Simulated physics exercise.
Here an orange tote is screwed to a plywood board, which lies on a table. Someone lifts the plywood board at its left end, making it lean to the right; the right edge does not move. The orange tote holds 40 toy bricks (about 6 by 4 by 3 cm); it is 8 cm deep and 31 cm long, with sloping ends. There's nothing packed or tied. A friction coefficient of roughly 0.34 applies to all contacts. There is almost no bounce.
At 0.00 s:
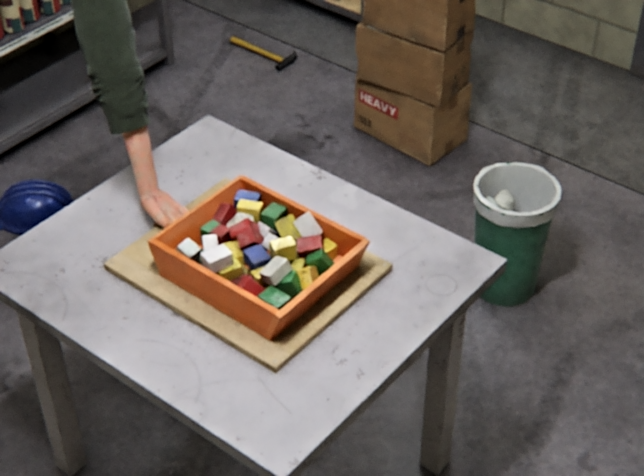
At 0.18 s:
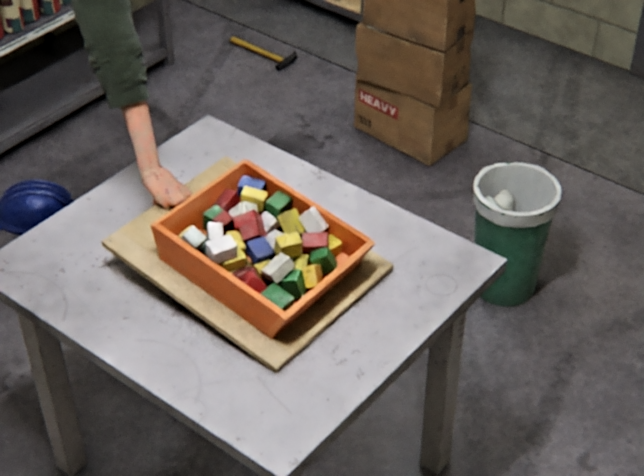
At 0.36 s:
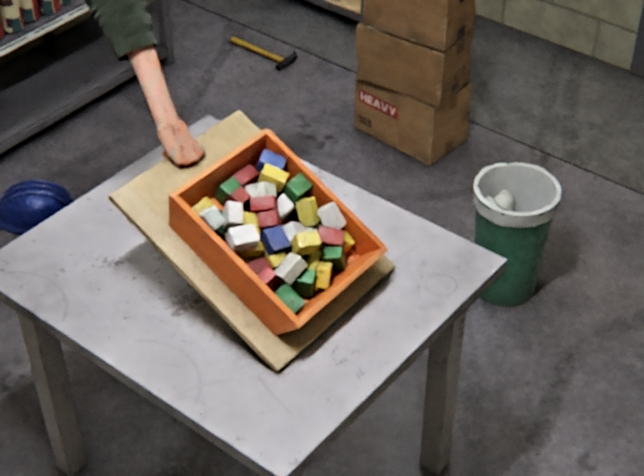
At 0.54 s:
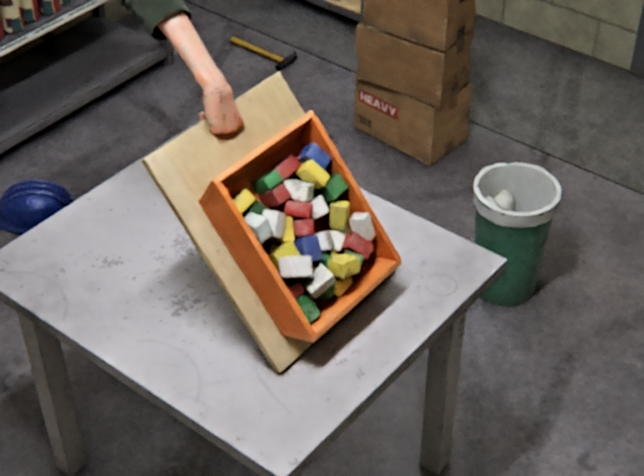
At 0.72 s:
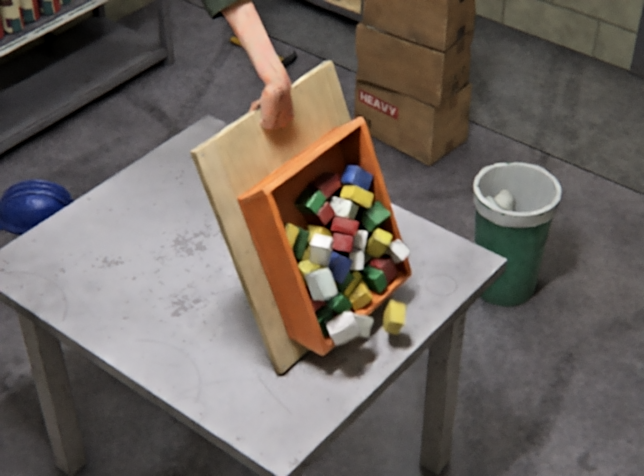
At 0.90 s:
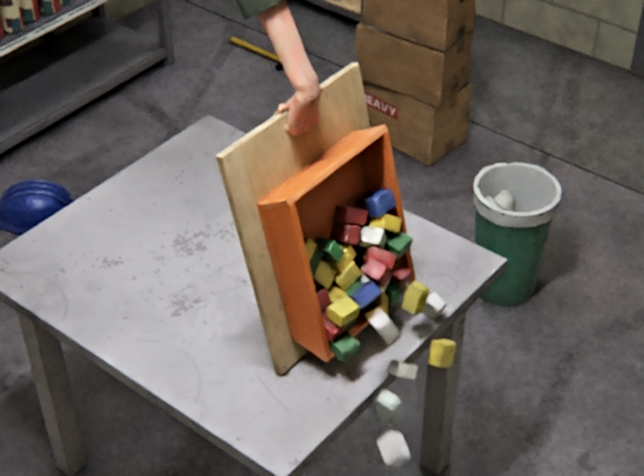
The footage shows a hand lifting the left end of a plywood board on a table, tilting it steeply rightward with an orange tote of colorful toy bricks attached, as several bricks tumble out over the tote's lower edge.
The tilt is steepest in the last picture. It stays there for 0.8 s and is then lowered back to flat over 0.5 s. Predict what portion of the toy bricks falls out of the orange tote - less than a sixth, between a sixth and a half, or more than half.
The portion that falls out is more than half.
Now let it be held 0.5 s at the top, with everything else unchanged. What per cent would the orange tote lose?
The orange tote would shed 70 percent of its load.
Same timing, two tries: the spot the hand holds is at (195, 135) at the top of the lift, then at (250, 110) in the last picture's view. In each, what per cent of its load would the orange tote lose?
First try the orange tote sheds 0 per cent of its load, second try 30 per cent.
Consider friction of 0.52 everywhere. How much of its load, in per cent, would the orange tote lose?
Orange tote 80 per cent.
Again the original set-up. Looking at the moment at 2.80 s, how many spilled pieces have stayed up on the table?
Roughly 12 of them.
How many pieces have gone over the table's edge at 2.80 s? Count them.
Estimate - about 16 in total.
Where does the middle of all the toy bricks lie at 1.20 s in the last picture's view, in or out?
Near (387, 322) in pixels.
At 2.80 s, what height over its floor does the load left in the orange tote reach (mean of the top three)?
It reaches close to 9 cm.
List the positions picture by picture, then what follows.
In the first picture (places track the rim corner closest to us here), orange tote (277, 312); tipped 0°; all still inside.
The second picture shows orange tote (283, 314); tipped 8°.
The third picture shows orange tote (297, 321); tipped 27°.
The fourth picture shows orange tote (314, 335); tipped 49°.
The fifth picture shows orange tote (325, 350); tipped 68°; 4 out, the lowest brick at (394, 318).
The sixth picture shows orange tote (329, 357); tipped 76°; 9 out, the lowest brick at (394, 449).
After 1.20 s, tilt 76°; the orange tote is down by 21 of 40.
After 1.58 s, tilt 76°; the orange tote is down by 24 of 40.
After 2.12 s, tilt 5°; the orange tote is down by 29 of 40.
Final count (at 2.80 s), the orange tote is down by 29 of 40. Asked share, 29 of 40, 72 per cent.
